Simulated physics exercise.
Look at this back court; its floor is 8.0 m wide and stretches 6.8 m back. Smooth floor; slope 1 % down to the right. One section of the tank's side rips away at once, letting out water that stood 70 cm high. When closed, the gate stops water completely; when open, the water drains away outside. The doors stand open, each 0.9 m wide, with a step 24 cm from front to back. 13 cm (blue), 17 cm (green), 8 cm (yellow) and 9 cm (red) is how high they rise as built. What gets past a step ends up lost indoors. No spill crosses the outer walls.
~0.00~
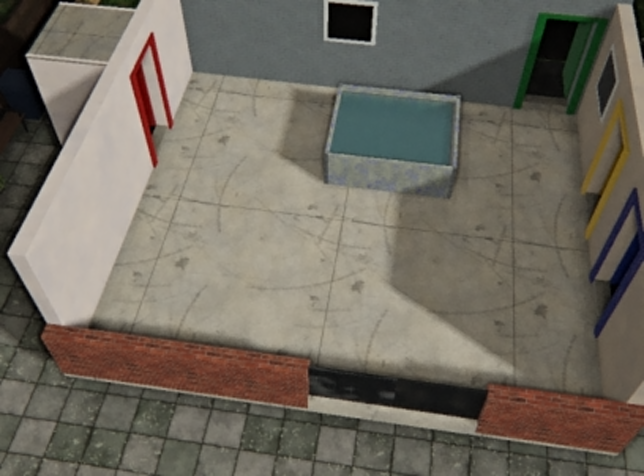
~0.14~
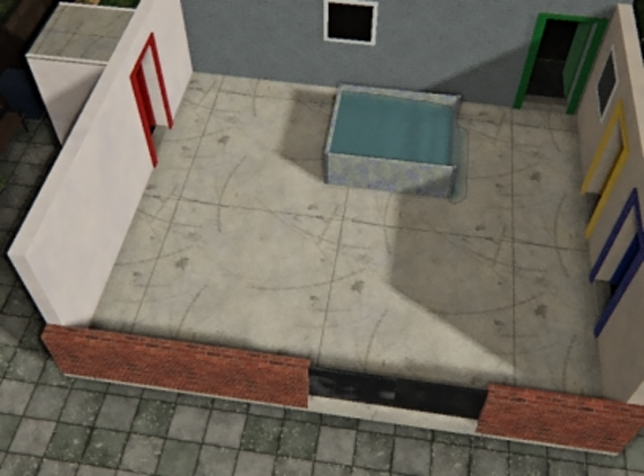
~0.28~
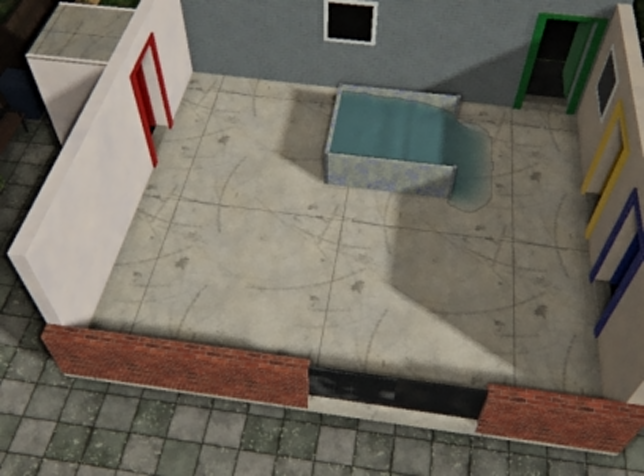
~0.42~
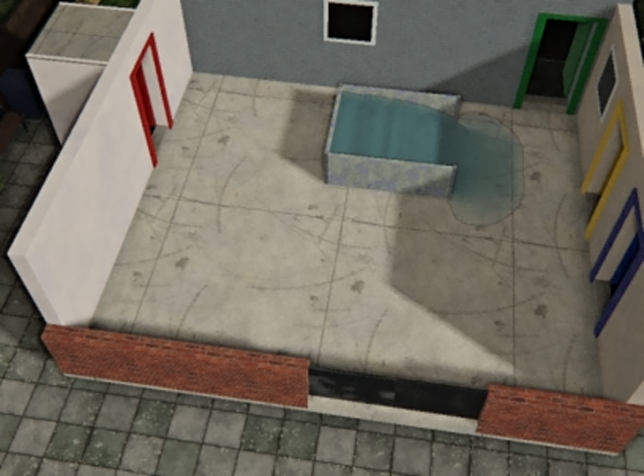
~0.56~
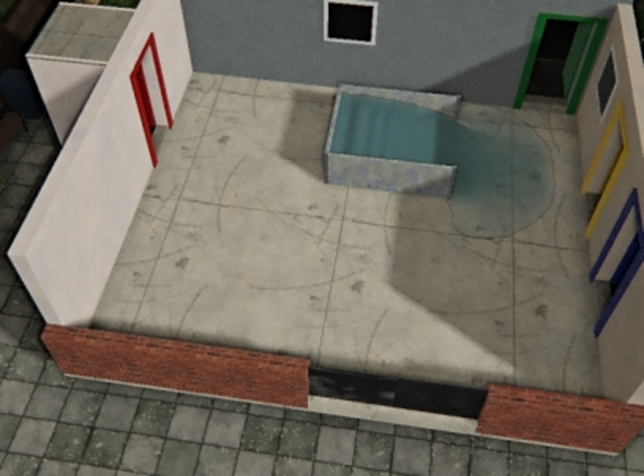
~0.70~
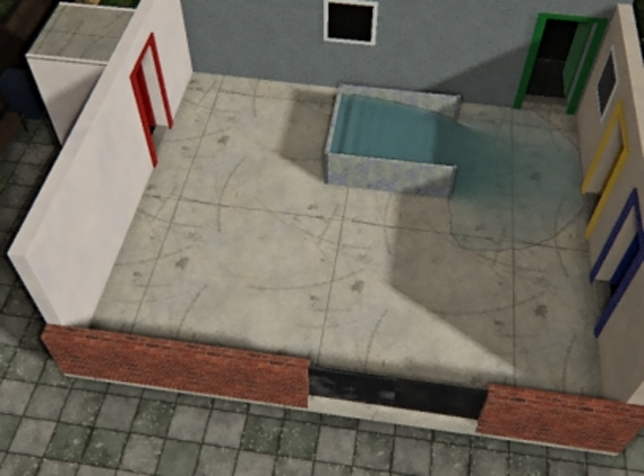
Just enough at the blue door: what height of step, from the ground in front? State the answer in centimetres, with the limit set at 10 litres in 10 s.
Some 9.5 cm.
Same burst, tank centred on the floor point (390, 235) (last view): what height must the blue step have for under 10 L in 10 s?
In this case, 34 cm or so.
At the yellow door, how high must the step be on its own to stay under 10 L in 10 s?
Yellow door - some 34 centimetres.
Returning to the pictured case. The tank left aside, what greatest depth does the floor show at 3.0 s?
Max depth: Around 32 cm.
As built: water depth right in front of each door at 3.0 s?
Depths in cm - blue: 12, green: 28, yellow: 25, red: 0.
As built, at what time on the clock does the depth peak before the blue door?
Some 2.4 s, more or less.
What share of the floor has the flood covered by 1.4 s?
I'd say near 20 percent.
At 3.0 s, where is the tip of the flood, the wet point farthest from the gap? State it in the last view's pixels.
Close to pixel (601, 428).
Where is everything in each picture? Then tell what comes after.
In the first picture, the tank at (394, 128) is whole and still, 70 cm deep; the blue door at (614, 270) is dry.
In the second picture, the front is at (462, 193), 0.3 m from the gap at (451, 150); 0.4 m2 of floor is wet, 70 cm left at the back.
In the third picture, the front is at (485, 198), 0.7 m from the gap at (451, 153); 1.4 m2 of floor is wet, 70 cm left at the back.
In the fourth picture, the front is at (518, 197), 1.3 m from the gap at (450, 154); 3.0 m2 of floor is wet, 70 cm left at the back.
In the fifth picture, the front is at (548, 199), 1.8 m from the gap at (450, 154); 4.8 m2 of floor is wet, 64 cm left at the back.
In the sixth picture, the front is at (583, 188), 2.5 m from the gap at (450, 154); 7.1 m2 of floor is wet, 58 cm left at the back; the blue door at (614, 270), 3.8 m from the gap, is still 1.6 m from the nearest water.
After 1.4 s water covers 20 % of the floor, deepest (43 cm) near (579, 176); it has not reached the blue door.
After 3.0 s water covers 25 % of the floor, deepest (32 cm) near (574, 118); 12 cm at the blue door, 1 litre in over its 13 cm step.
After 10.0 s water covers 95 % of the floor, deepest (10 cm) near (589, 426); 8 cm at the blue door, 1 litre in over its 13 cm step.
At the blue door as built, the water arrived by 1.6 s and peaked near 14 cm at 2.4 s.
With a step of 8 cm, 17 litres would have come in within the 10 s; with 11 cm, 4 litres. So under 10 litres takes about 9.5 cm.
